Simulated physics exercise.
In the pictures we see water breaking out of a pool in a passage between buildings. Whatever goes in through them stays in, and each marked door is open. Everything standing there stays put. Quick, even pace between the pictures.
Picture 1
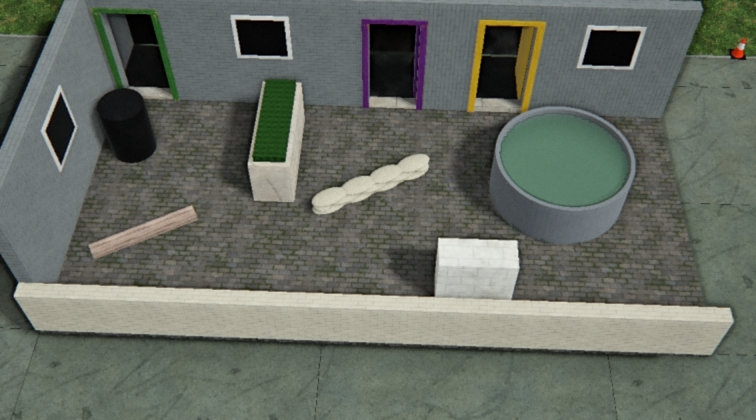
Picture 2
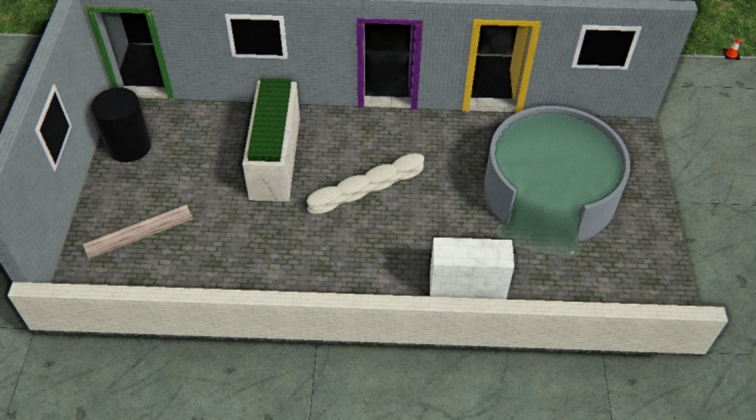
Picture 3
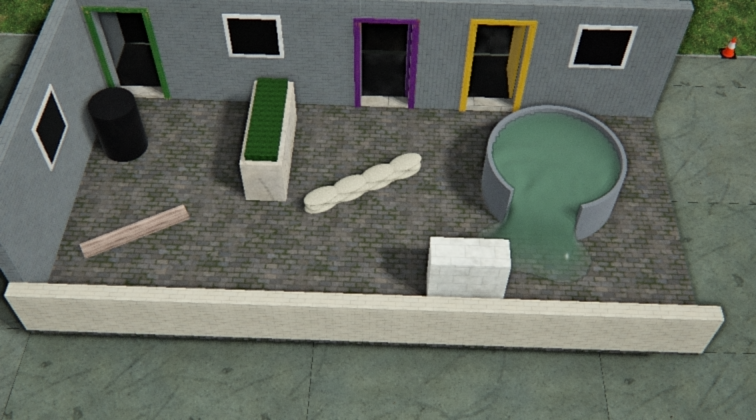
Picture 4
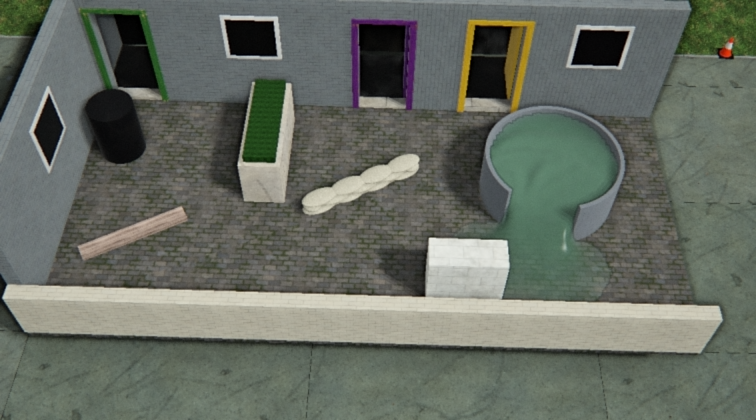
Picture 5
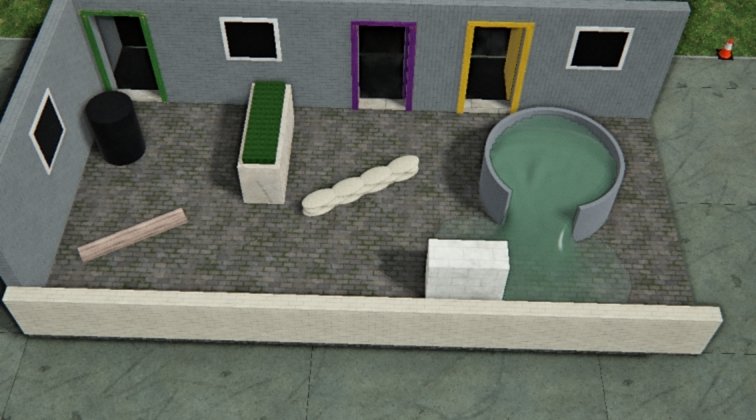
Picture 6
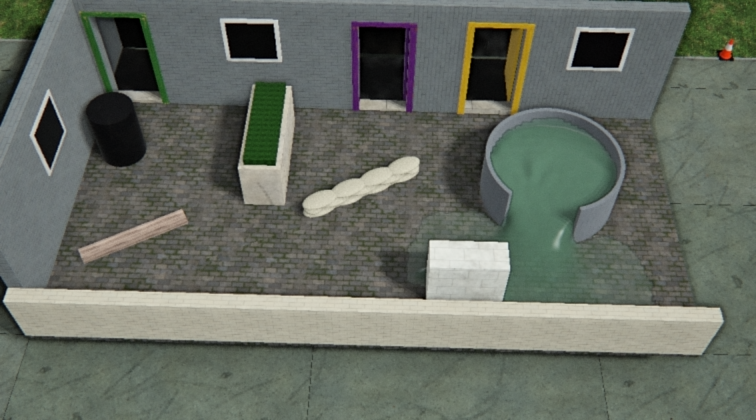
At the start, a round grey pool of green water stands whole in a walled, paved yard. A gap opens in its front side and water pours out onto the paving, then spreads around the white block and fans out to both sides near the low front wall.
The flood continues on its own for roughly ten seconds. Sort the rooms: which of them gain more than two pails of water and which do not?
The purple door gains no more; the green door gains no more; the yellow door gains no more.
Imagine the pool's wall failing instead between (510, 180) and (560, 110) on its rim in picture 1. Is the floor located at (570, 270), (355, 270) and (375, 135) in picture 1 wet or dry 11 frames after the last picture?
Going through them, the first would be still bare, the next submerged and the last submerged.
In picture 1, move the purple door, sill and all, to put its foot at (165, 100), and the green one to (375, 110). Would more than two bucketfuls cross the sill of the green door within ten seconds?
The green door falls short.
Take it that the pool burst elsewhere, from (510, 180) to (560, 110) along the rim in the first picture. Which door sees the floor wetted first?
That's the yellow-painted one.
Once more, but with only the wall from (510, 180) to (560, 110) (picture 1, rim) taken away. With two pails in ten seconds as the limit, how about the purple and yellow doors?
Result - purple door: Clears the line; yellow door: Clears the line.
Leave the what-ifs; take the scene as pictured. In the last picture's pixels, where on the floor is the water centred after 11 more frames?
It's close to (512, 242).
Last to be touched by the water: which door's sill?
Going by the pictures, I'd say the door marked purple.
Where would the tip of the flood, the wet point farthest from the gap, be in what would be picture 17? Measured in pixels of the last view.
I'd say near (201, 251).
A moment on, water covers 20 % of the floor; the purple door not reached, the green door not reached, the yellow door not reached.
Next, water covers 35 % of the floor; the purple door not reached, the green door not reached, the yellow door not reached.
Then, water covers 50 % of the floor; the purple door not reached, the green door not reached, the yellow door not reached.
Later, water covers 65 % of the floor; the purple door not reached, the green door wet at the sill, nothing in, the yellow door not reached.
In the end, water covers 80 % of the floor; the purple door wet at the sill, nothing in, the green door under two buckets in, the yellow door wet at the sill, nothing in.
